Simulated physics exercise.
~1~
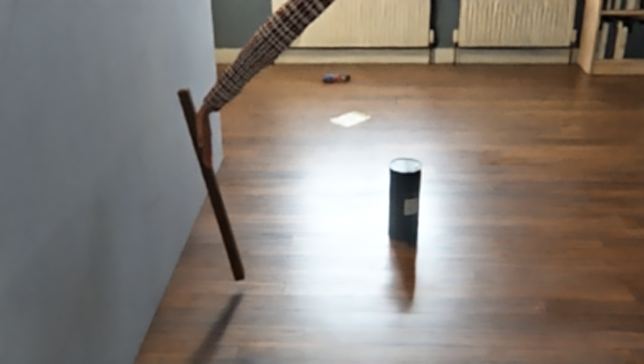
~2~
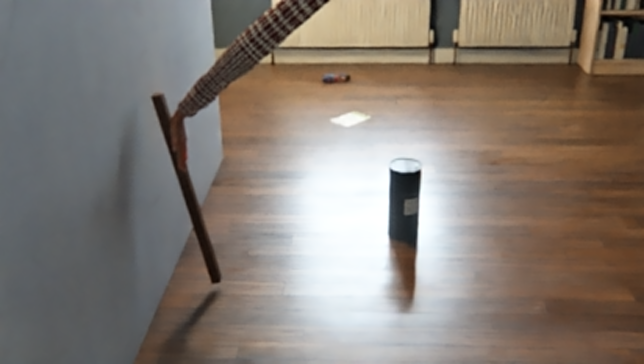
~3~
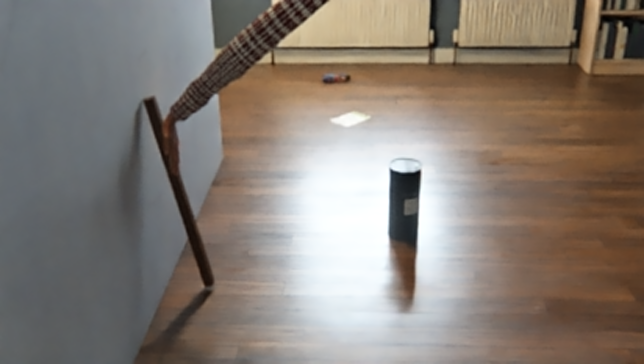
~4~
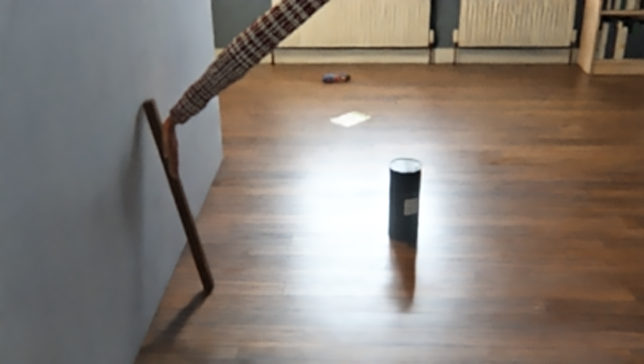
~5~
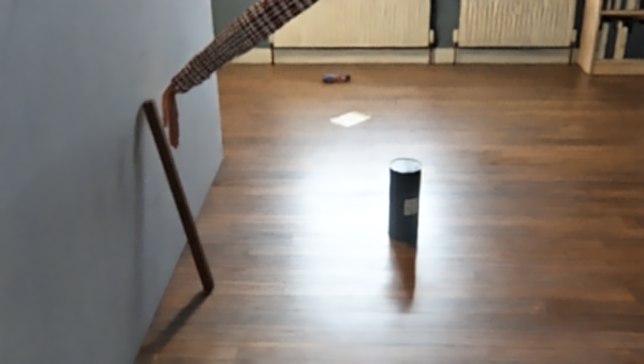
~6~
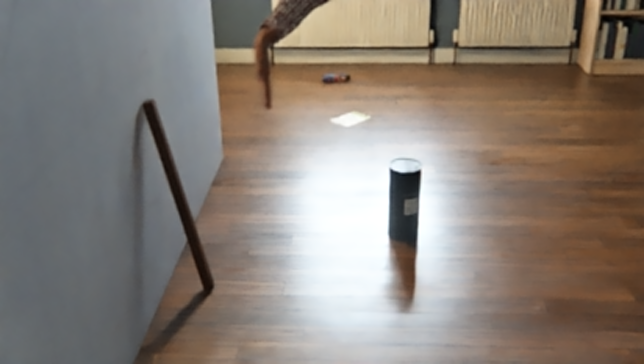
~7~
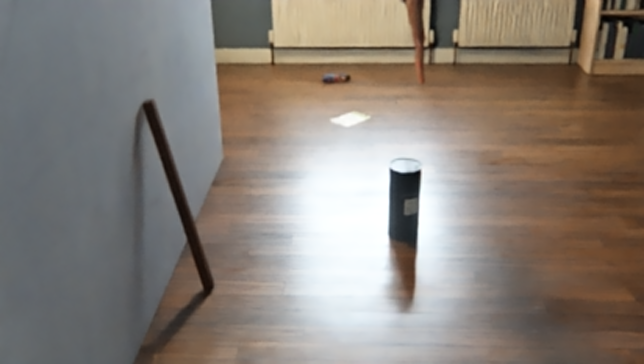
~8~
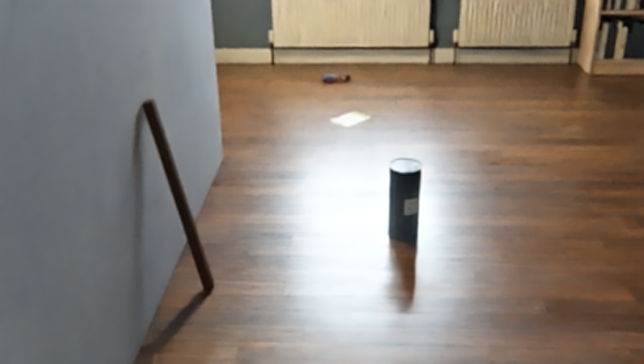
A still, slightly raised view shows a room with a glossy brown wooden floor, a bare grey-blue wall on the left, and pale radiators and a bookshelf at the back. A black canister stands right of centre, with a pale sheet and a small dark object lying on the floor beyond it. A hand in a checked sleeve carries a brown pole leftward and leans its top against the wall, its foot on the floor. The hand lets go and draws back toward the right, leaving view. The pole stays leaning, and the canister never moves.
